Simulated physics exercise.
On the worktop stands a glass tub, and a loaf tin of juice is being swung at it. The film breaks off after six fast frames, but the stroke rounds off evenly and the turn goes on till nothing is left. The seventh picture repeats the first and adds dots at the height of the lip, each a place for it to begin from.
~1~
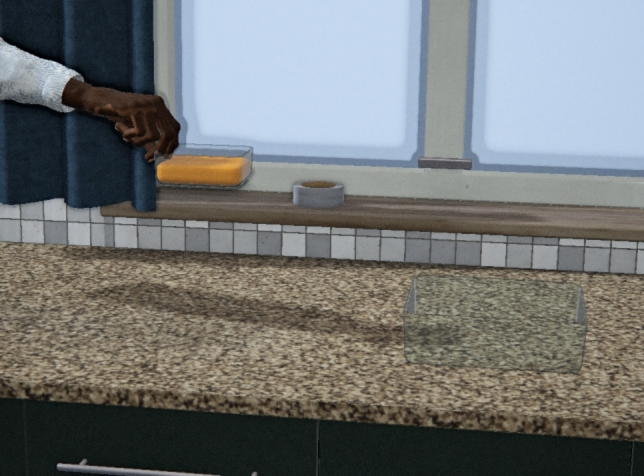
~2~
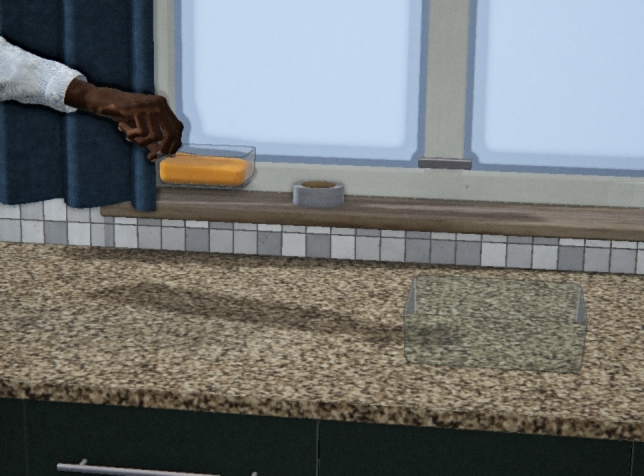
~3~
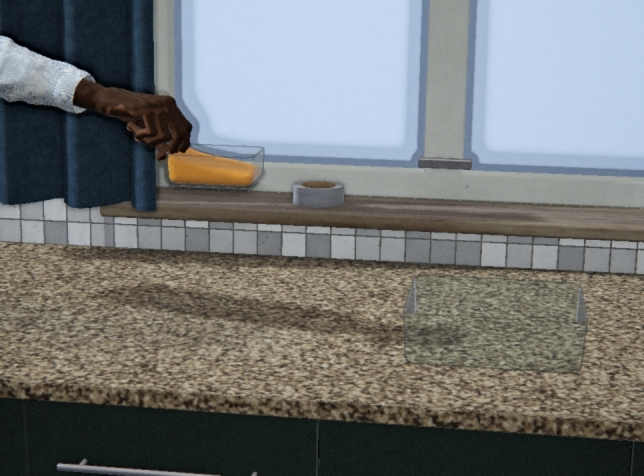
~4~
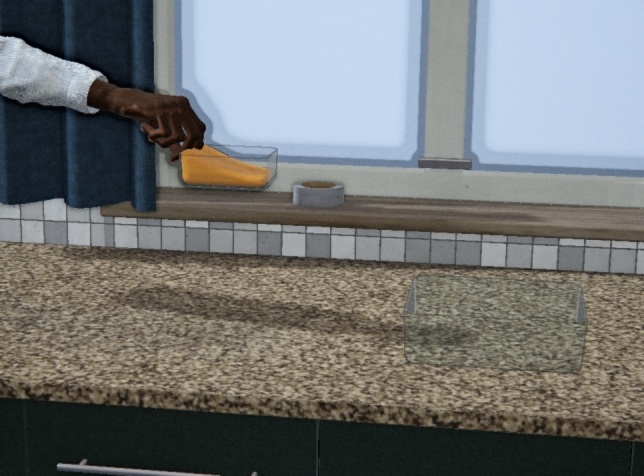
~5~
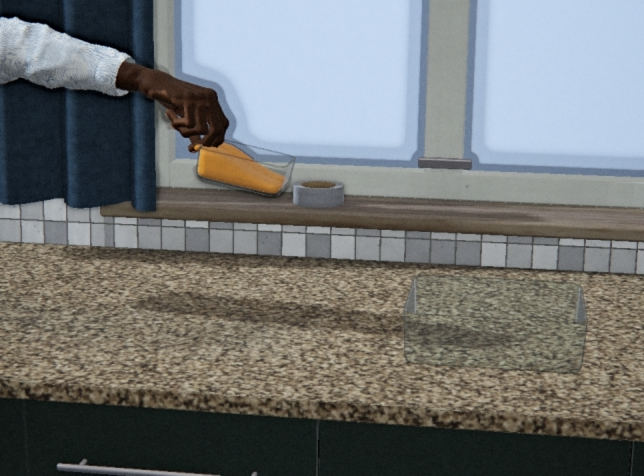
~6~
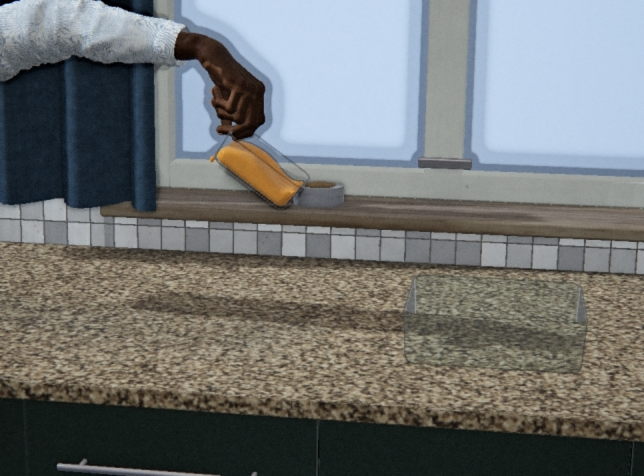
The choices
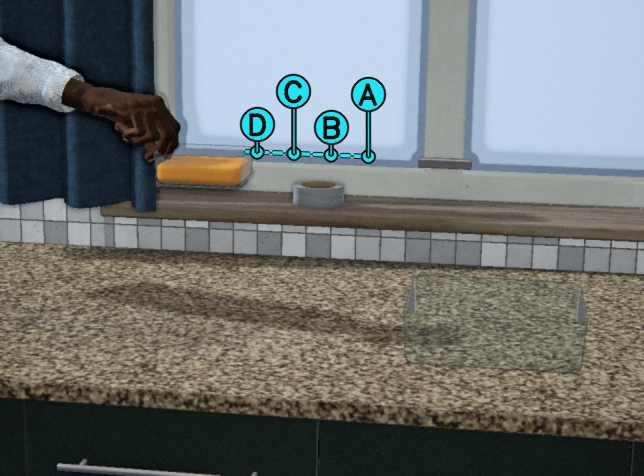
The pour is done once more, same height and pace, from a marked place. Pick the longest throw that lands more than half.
C is the one.
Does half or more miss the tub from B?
No, not at all.
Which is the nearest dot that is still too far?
The answer is D.
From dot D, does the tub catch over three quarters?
No, less.
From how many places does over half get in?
Three of them.
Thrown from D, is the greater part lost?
Yes, that goes wrong.
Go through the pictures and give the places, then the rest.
Upright, lip at (246, 151); tub from (404, 362) to (582, 373); nothing has left yet, in the first picture.
Upright, lip at (249, 151); nothing has left yet, in the second picture.
Upright, lip at (258, 152); nothing has left yet, in the third picture.
Upright, lip at (271, 152); juice is over the rim, down to (196, 149), in the fourth picture.
Tipped about 11°, lip at (290, 161); nothing has left yet, in the fifth picture.
Tipped about 35°, lip at (305, 181); nothing has left yet, in the sixth picture.
In cyan, A at (368, 156); B at (331, 155); C at (293, 153); D at (257, 152).
With A, about 82 % lands in the tub, 5 % falls short and 13 % goes beside or beyond.
With B, about 80 % lands in the tub, 9 % falls short and 11 % goes beside or beyond.
With C, about 64 % lands in the tub, 26 % falls short and 10 % goes beside or beyond.
With D, about 32 % lands in the tub, 63 % falls short and 6 % goes beside or beyond.
